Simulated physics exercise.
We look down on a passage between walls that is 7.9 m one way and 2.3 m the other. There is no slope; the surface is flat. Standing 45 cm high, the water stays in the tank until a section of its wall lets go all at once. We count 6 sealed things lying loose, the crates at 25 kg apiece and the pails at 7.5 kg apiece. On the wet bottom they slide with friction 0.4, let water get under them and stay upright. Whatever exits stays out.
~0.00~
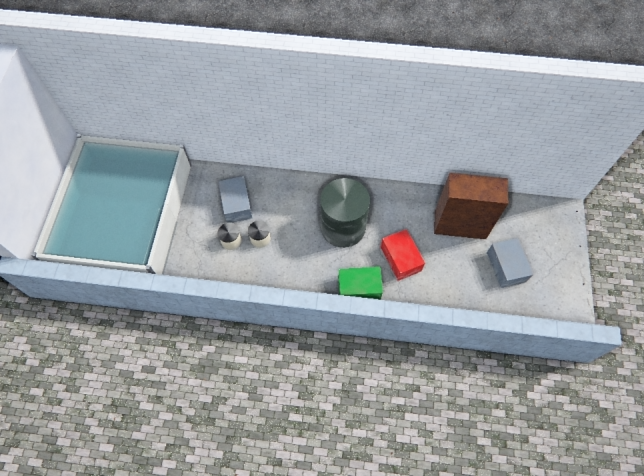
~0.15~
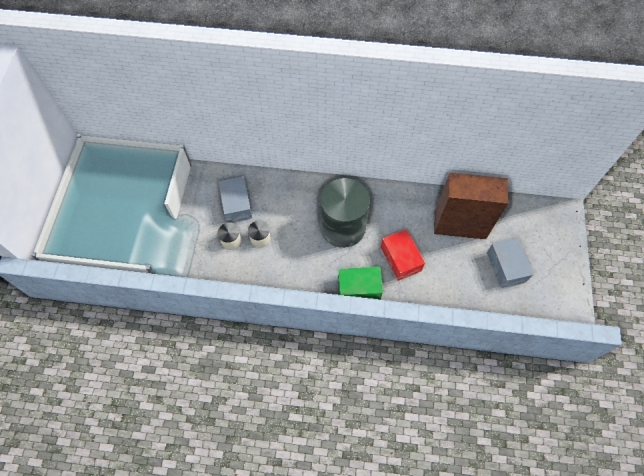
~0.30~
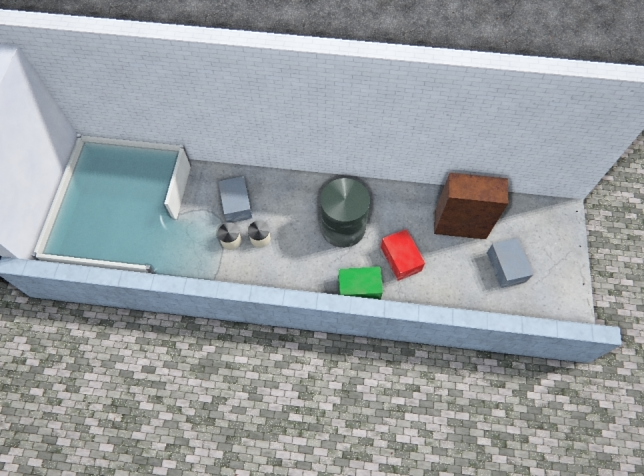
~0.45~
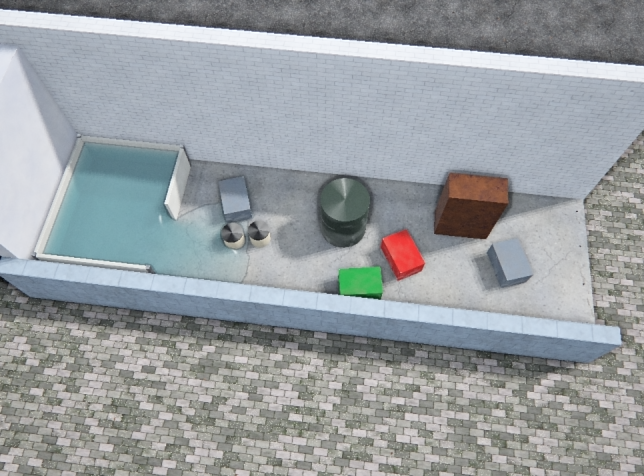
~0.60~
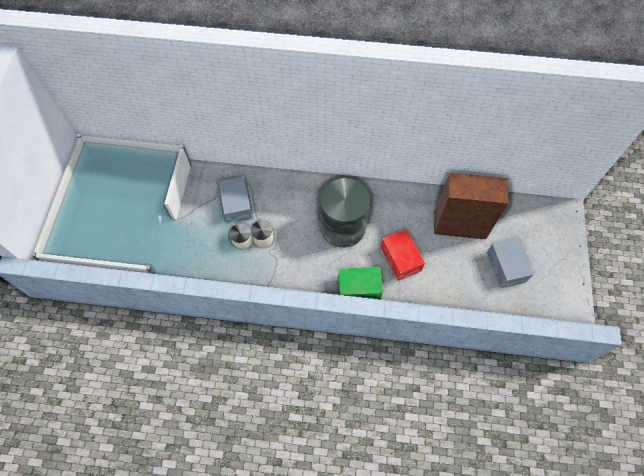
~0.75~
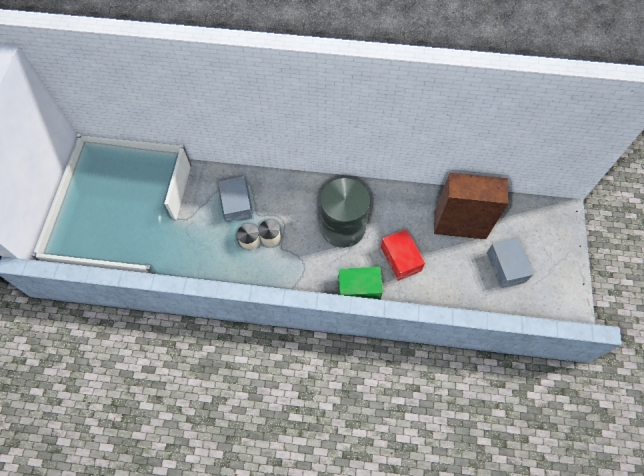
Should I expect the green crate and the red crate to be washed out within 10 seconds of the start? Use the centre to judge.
First, the green crate is swept out. Second, the red crate is not swept out.
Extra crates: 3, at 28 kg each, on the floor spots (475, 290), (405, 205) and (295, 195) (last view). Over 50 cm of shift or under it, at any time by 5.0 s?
First exceeds it, second does not reach it, third does not reach it.
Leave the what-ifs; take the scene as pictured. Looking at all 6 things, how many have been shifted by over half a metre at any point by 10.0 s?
That makes 5.
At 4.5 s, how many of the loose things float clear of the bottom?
The number is 1.
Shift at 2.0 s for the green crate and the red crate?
Shifts: Around 60 and 20 cm.
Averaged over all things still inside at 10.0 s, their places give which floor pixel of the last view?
Roughly at (367, 219).
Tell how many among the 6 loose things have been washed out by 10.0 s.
Tally: 2.
After 2.0 s the green crate is near (406, 281), 0.6 m from its start, aground; the red crate is near (416, 245), 0.2 m from its start, aground; 0 of 6 are out; 1 afloat.
After 4.5 s the green crate has gone out; the red crate is near (437, 237), 0.6 m from its start, aground; 1 of 6 are out; 1 afloat.
After 7.0 s the green crate has gone out; the red crate is near (437, 237), 0.6 m from its start, aground; 2 of 6 are out; 0 afloat.
After 10.0 s the green crate has gone out; the red crate is near (437, 237), 0.6 m from its start, aground; 2 of 6 are out; 0 afloat.
